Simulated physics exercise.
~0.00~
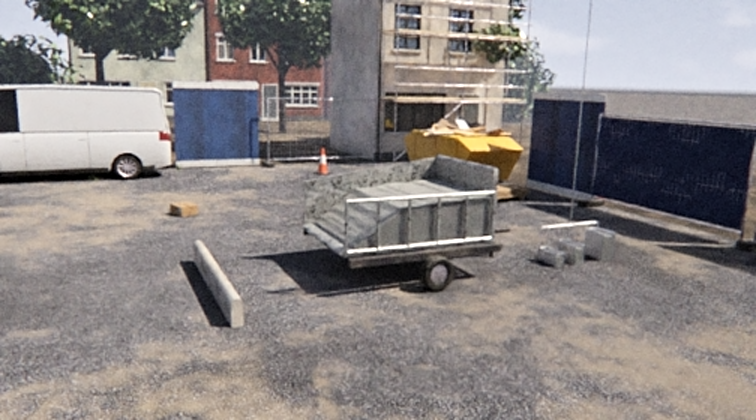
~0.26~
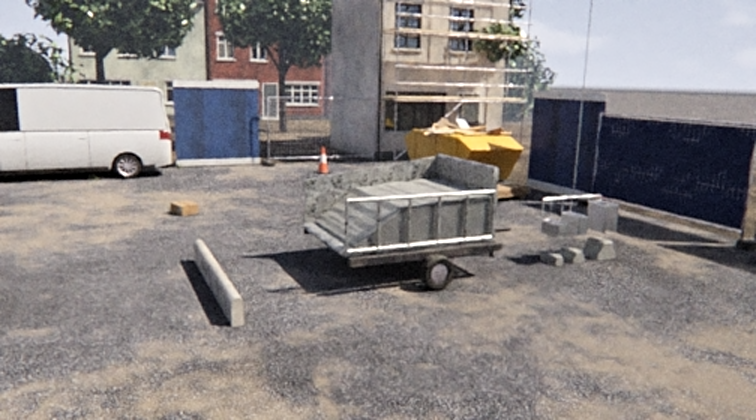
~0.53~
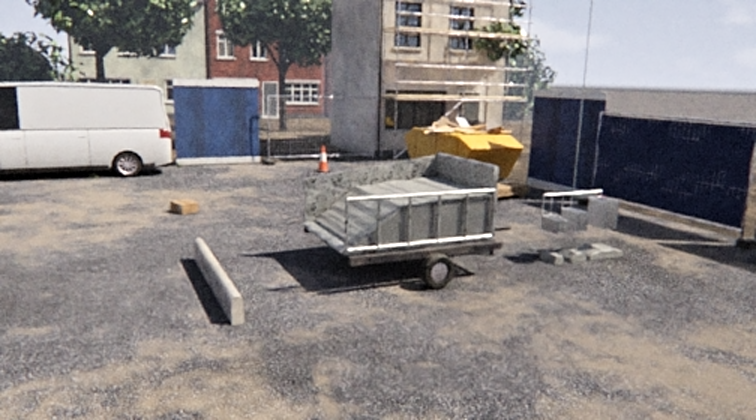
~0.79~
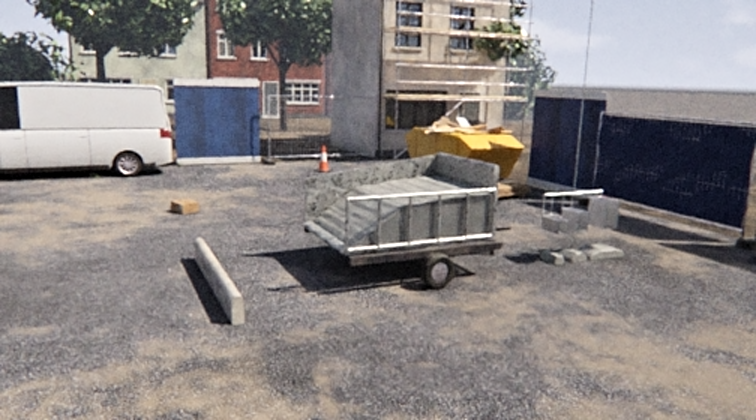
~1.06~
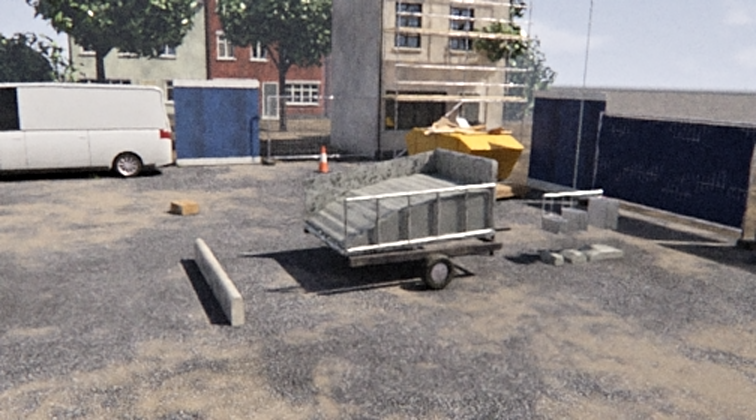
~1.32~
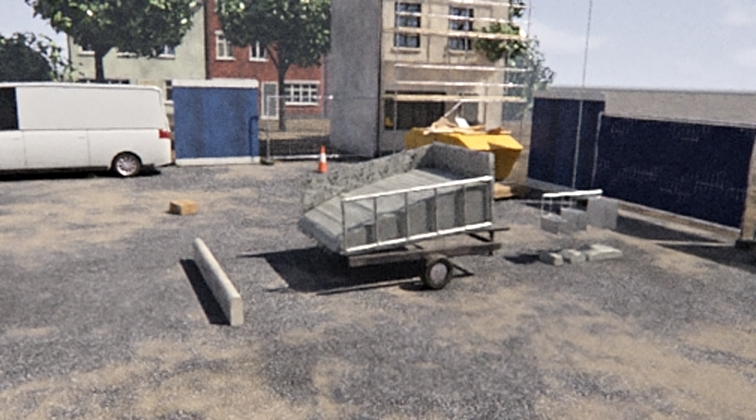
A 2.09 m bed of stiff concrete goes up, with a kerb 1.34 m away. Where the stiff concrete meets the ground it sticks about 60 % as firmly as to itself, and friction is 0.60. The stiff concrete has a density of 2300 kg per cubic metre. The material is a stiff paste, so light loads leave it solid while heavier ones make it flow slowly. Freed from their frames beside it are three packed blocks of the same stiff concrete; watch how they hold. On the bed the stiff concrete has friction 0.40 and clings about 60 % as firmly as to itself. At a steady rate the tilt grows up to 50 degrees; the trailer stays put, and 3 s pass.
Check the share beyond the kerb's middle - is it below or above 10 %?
I expect it to be below.
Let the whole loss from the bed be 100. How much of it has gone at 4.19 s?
Estimate: 90 %.
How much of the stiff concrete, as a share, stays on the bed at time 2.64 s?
Around 65 percent at that moment.
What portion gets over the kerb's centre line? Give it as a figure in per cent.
I'd put it near 0 %.
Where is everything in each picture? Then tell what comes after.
In the first picture, top of the high end at (494, 171), tilt 0 degrees; foremost bit of the stiff concrete at (357, 248); block heights 16 cm, 24 cm, 38 cm (left to right).
In the second picture, top of the high end at (494, 170), tilt 0 degrees; foremost bit of the stiff concrete at (357, 247); block heights 14 cm, 17 cm, 27 cm (left to right).
In the third picture, top of the high end at (494, 169), tilt 0 degrees; foremost bit of the stiff concrete at (357, 246); block heights 13 cm, 14 cm, 15 cm (left to right).
In the fourth picture, top of the high end at (495, 168), tilt 0 degrees; foremost bit of the stiff concrete at (357, 246); block heights 13 cm, 14 cm, 14 cm (left to right).
In the fifth picture, top of the high end at (493, 164), tilt 2 degrees; foremost bit of the stiff concrete at (349, 245); block heights 13 cm, 14 cm, 14 cm (left to right).
In the sixth picture, top of the high end at (489, 157), tilt 5 degrees; foremost bit of the stiff concrete at (335, 254); block heights 13 cm, 14 cm, 14 cm (left to right).
After 2.64 s, the tilt is 18 degrees, 63 % is on the bed and 0 % past the kerb's middle.
After 4.19 s, the tilt is 33 degrees, 14 % is on the bed and 0 % past the kerb's middle.
After 5.75 s, the tilt is 49 degrees, none is on the bed and 0 % past the kerb's middle.
After 7.30 s, the tilt is 50 degrees, none is on the bed and 0 % past the kerb's middle.
After 9.00 s, the tilt is 50 degrees, none is on the bed and 0 % past the kerb's middle.
